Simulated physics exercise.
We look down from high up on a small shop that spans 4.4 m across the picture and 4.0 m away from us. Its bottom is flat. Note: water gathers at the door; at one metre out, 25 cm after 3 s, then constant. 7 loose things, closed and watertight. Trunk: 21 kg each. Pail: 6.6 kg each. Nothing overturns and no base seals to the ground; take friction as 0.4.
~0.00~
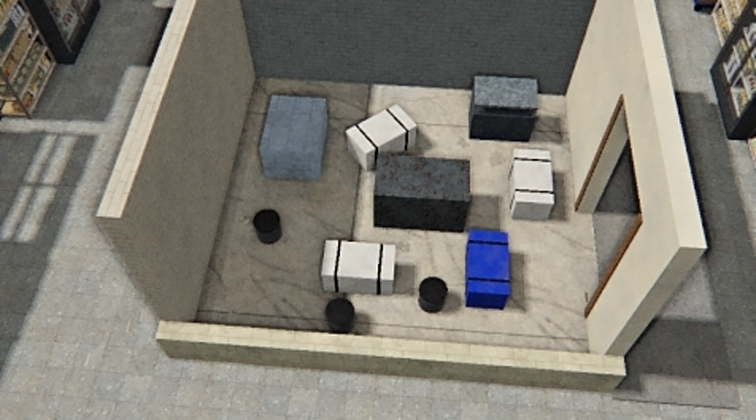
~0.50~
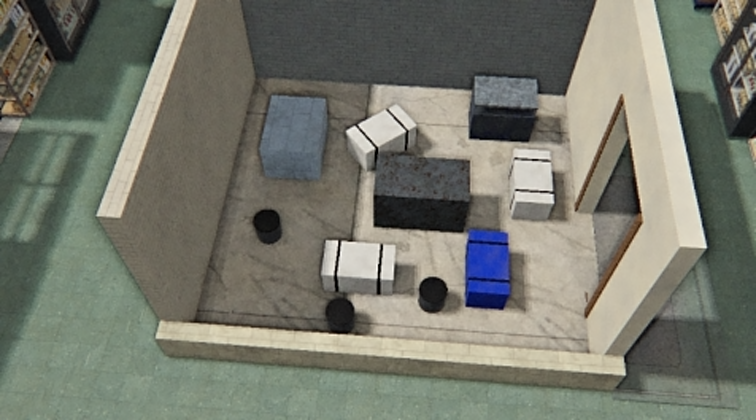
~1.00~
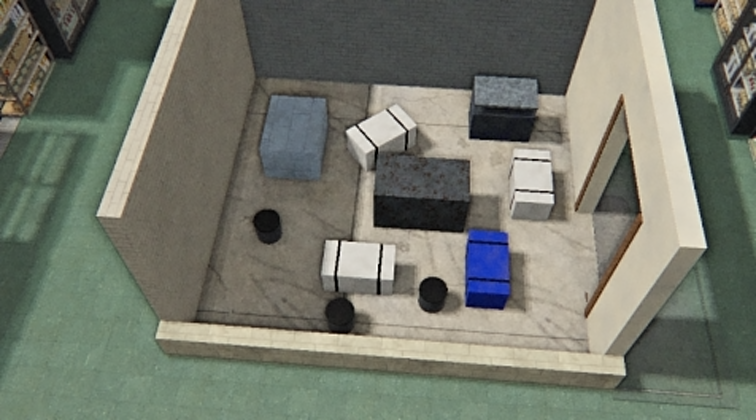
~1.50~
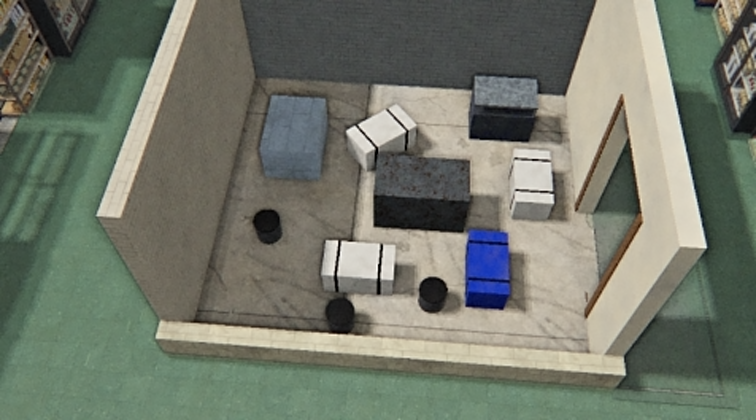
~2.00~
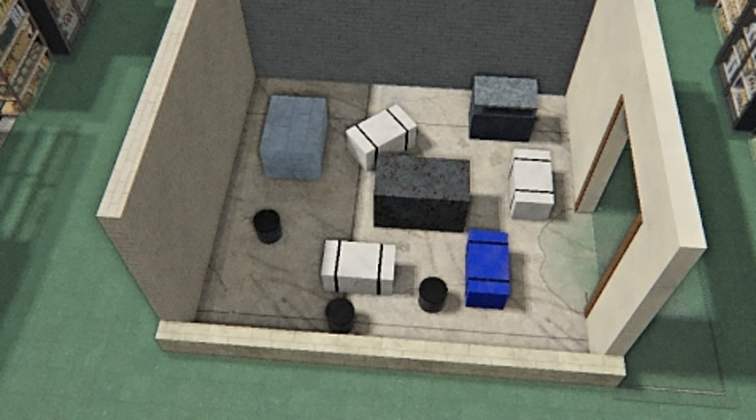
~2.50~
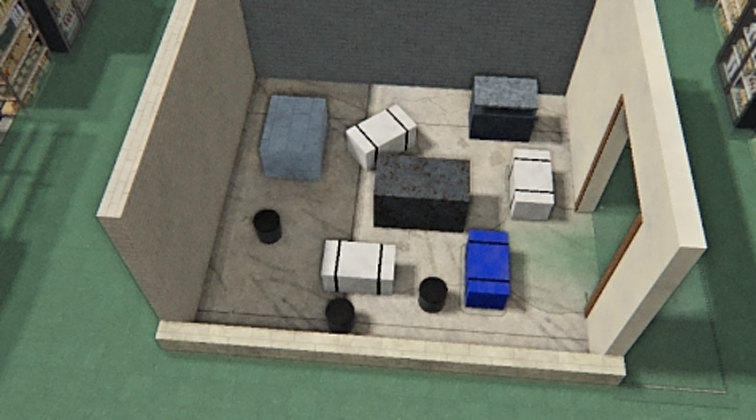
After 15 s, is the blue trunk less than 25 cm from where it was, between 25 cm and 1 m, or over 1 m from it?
It is displaced greatly.
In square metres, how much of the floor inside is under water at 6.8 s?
16 m2.
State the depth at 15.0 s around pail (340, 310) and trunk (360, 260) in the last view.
About 23 and 21 cm.
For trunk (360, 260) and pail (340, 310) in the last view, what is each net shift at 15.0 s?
Respectively 150 and 200 centimetres.
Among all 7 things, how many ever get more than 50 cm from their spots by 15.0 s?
That comes to 7.
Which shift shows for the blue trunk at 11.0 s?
It is about 200 cm out of place by then.
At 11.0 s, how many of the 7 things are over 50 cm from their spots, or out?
The number comes to 6.
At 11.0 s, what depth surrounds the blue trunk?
About 15 cm.
After 3.5 s the blue trunk is near (443, 263), 0.5 m from its start, aground; 0 afloat.
After 6.8 s the blue trunk is near (258, 265), 2.6 m from its start, afloat; 5 afloat.
After 11.0 s the blue trunk is near (340, 167), 2.1 m from its start, afloat; 7 afloat.
After 15.0 s the blue trunk is near (360, 126), 2.4 m from its start, afloat; 7 afloat.
